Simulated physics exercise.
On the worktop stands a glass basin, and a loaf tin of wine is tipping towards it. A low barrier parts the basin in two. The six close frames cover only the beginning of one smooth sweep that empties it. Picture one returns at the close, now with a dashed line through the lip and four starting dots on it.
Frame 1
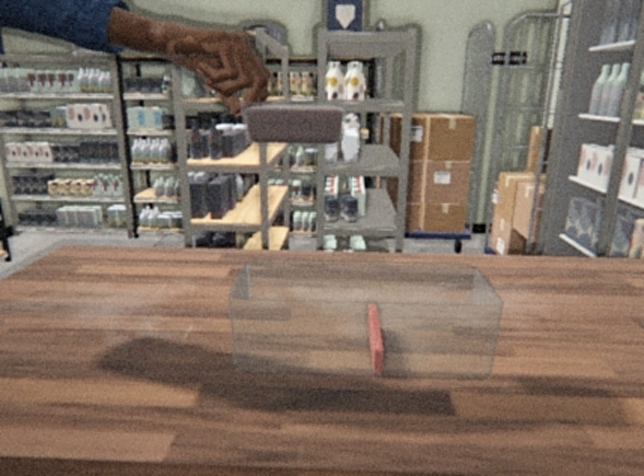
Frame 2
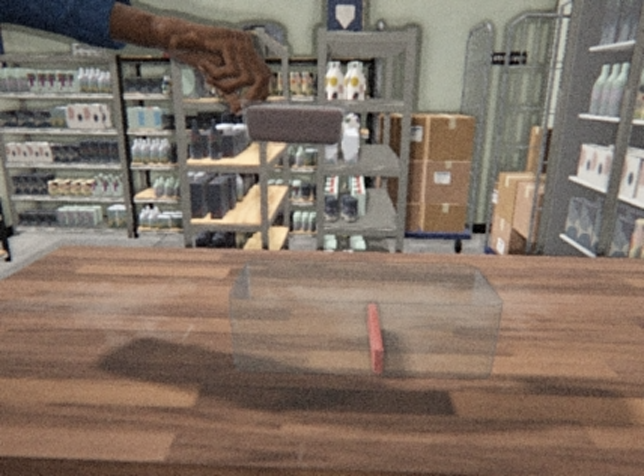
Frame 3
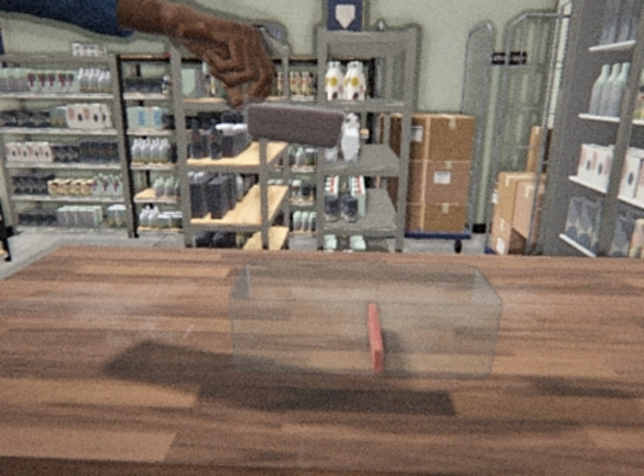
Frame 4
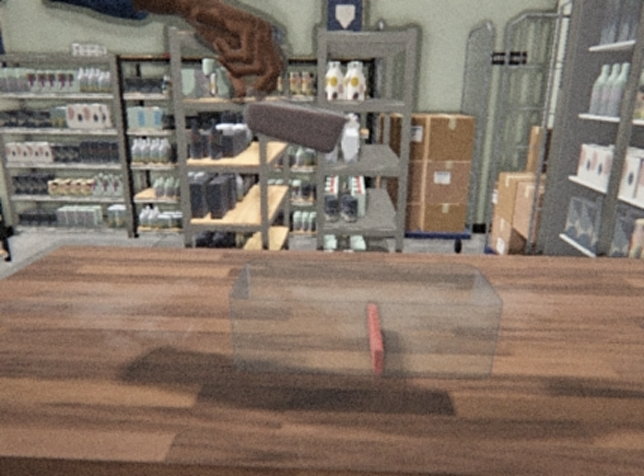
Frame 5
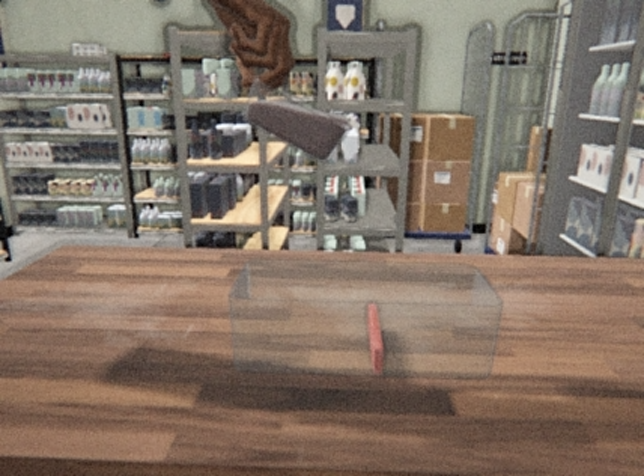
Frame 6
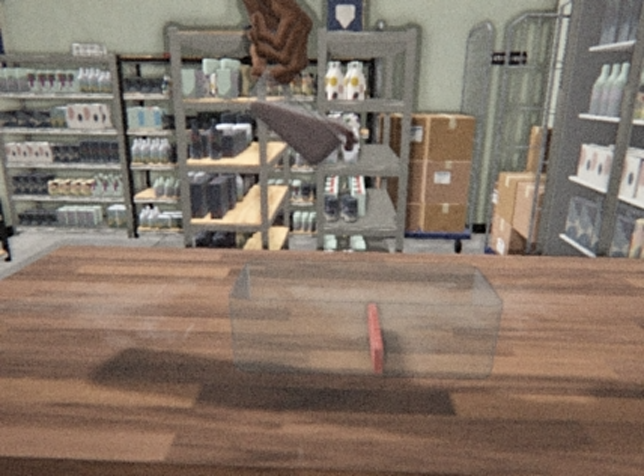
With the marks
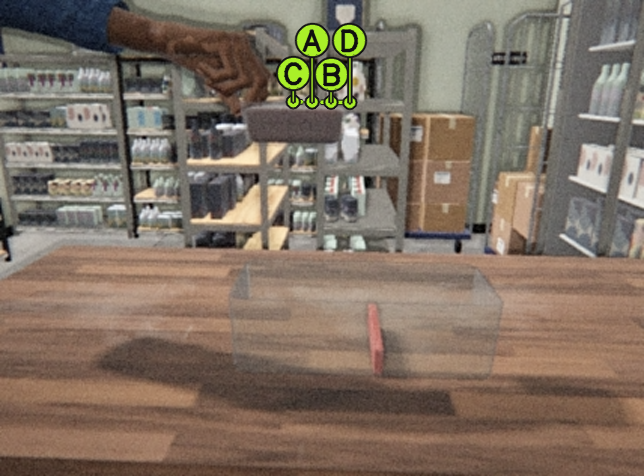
A dark-skinned hand in a blue sleeve reaches in from the upper left of a storeroom with stocked shelves and brown boxes, seen by a still camera across a wooden worktop. A dark grey loaf tin hangs above a clear glass basin with a low red barrier inside. The hand moves right and turns while the tin tilts, gradually then more steeply, its right end lowering until dark wine shows at the lip.
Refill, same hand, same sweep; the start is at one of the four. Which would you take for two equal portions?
Choose B.
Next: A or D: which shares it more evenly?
The answer is D.
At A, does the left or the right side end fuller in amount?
The left side.
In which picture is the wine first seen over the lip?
In picture 5.
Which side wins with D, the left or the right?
The right one.
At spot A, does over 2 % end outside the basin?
Yes.
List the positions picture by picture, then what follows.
Upright, lip at (345, 102); basin from (235, 368) to (490, 376); top of the wall at (375, 325); nothing has left yet, in the first picture.
Upright, lip at (345, 104); nothing has left yet, in the second picture.
Tipped about 7°, lip at (347, 109); nothing has left yet, in the third picture.
Tipped about 16°, lip at (348, 117); nothing has left yet, in the fourth picture.
Tipped about 28°, lip at (347, 127); wine is over the lip, down to (347, 127), in the fifth picture.
Tipped about 41°, lip at (345, 139); wine is over the lip, down to (350, 149), in the sixth picture.
On the marked copy, A at (312, 102); B at (330, 102); C at (293, 101); D at (349, 102).
For spot A, about 76 % ends left of the wall and 13 % right of it; 11 % is lost outside.
For spot B, about 48 % ends left of the wall and 46 % right of it; 6 % is lost outside.
For spot C, about 77 % ends left of the wall and 12 % right of it; 11 % is lost outside.
For spot D, about 26 % ends left of the wall and 67 % right of it; 7 % is lost outside.
